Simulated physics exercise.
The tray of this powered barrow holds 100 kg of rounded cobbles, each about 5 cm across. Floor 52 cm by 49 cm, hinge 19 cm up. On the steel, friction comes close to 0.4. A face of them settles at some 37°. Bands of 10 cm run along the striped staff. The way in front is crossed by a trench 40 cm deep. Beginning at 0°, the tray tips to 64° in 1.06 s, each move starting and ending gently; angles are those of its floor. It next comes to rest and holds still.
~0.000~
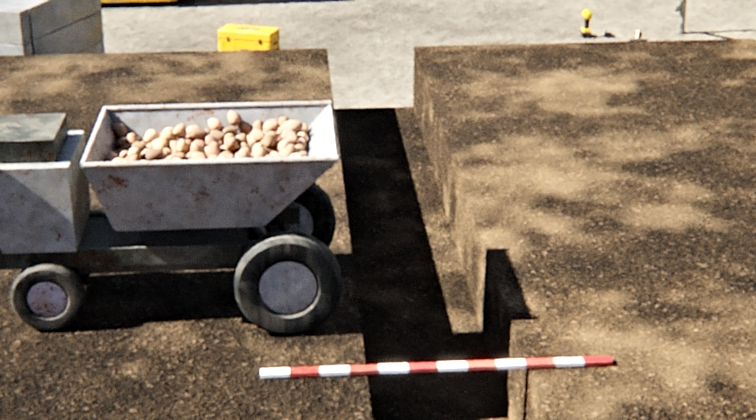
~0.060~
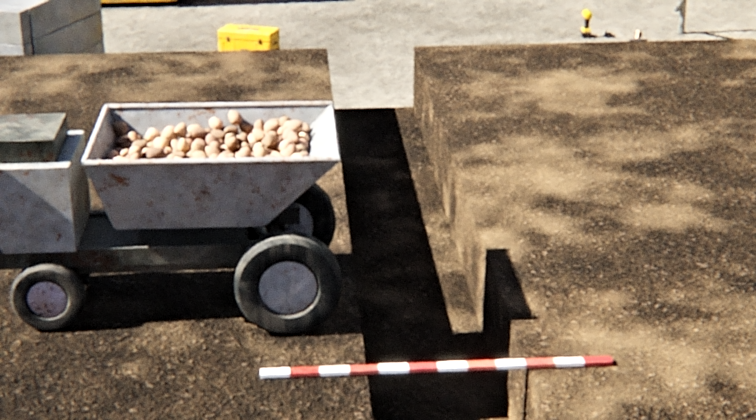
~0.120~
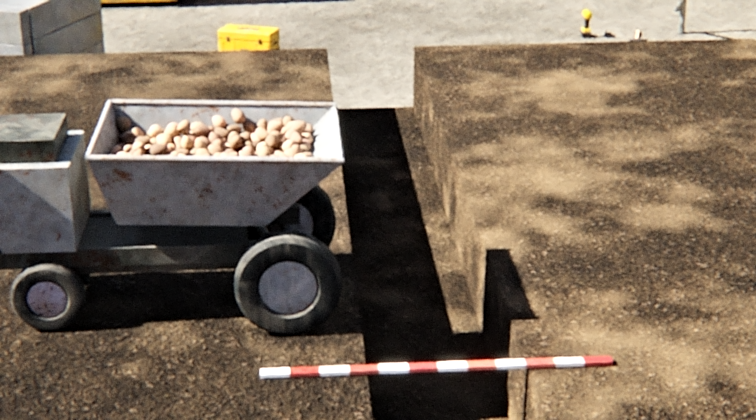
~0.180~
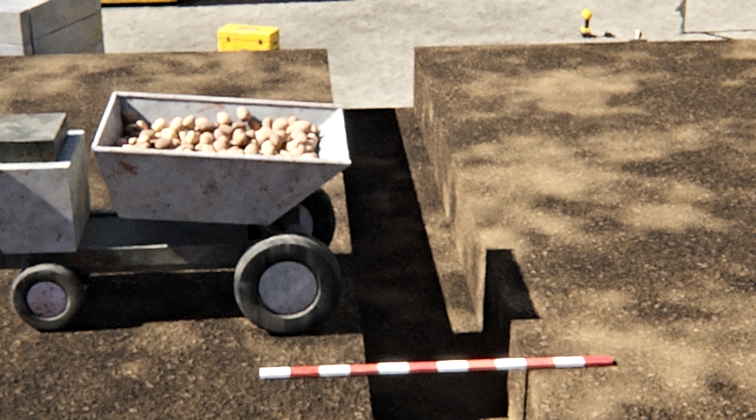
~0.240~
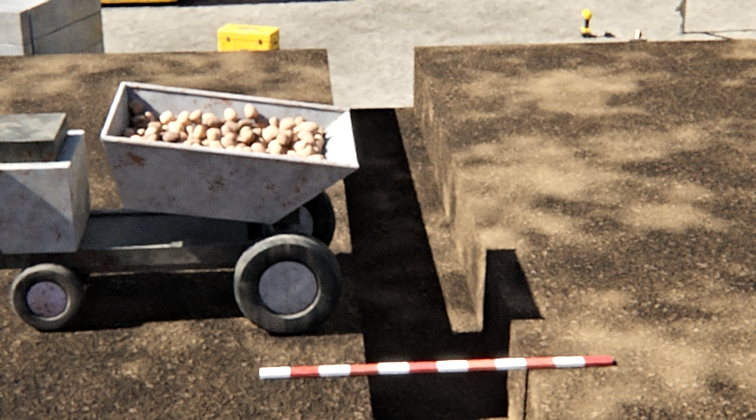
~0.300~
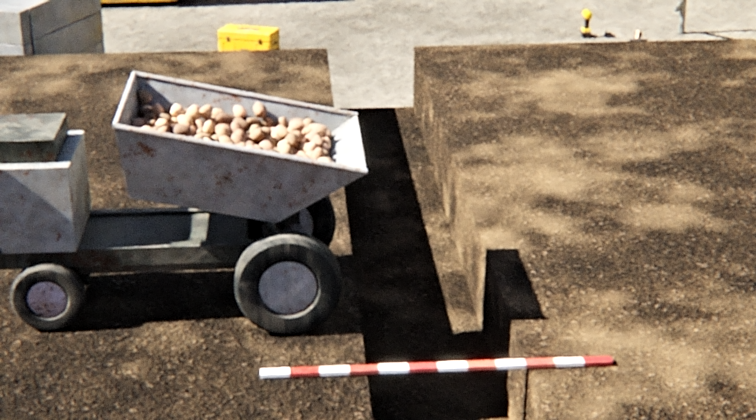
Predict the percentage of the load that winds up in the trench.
My prediction is about 82 per cent.
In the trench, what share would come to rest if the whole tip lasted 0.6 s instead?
It would come to roughly 65 per cent.
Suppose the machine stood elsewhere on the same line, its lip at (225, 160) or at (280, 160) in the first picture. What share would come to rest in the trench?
Close to 100 percent in the first case, 100 percent in the second.
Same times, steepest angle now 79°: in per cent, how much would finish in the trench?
Close to 90 per cent then.
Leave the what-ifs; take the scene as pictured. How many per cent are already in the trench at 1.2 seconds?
About 25%.
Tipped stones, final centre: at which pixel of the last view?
The resting stones are centred at roughly (468, 367).
After 0.8 s the floor is at 54°; 100 % in the tray; the foremost stones are at (405, 202).
After 1.2 s the floor is at 64°; 74 % in the tray, 26 % in the trench; the foremost stones are at (500, 295).
After 1.5 s the floor is at 64°; 27 % in the tray, 56 % in the trench, 16 % past the trench; the foremost stones are at (596, 267).
After 3.5 s the floor is at 64°; 0 % in the tray, 82 % in the trench, 18 % past the trench; the foremost stones are at (680, 270).
